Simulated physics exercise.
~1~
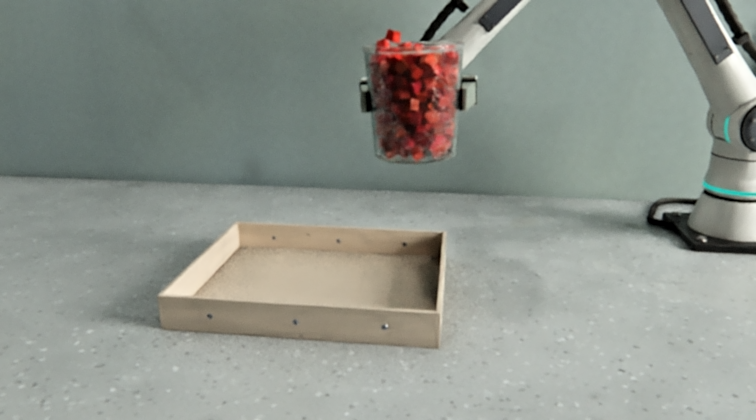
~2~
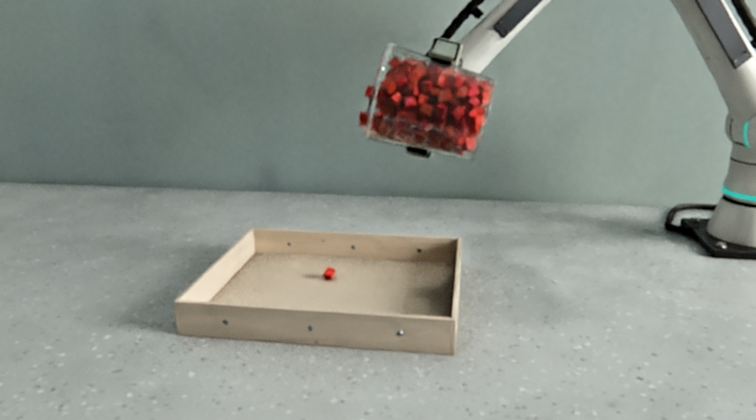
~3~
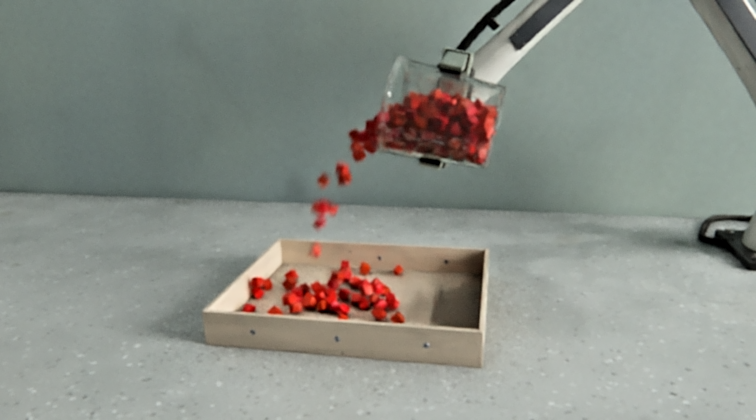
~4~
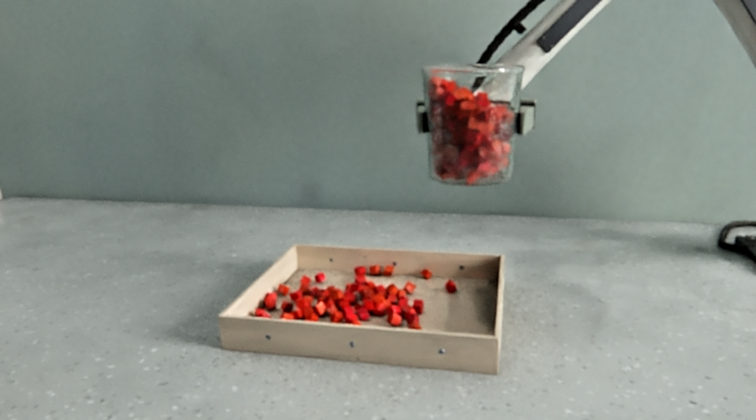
On a gray table, a robot arm tips red cubes into a tray, then rights the cup.
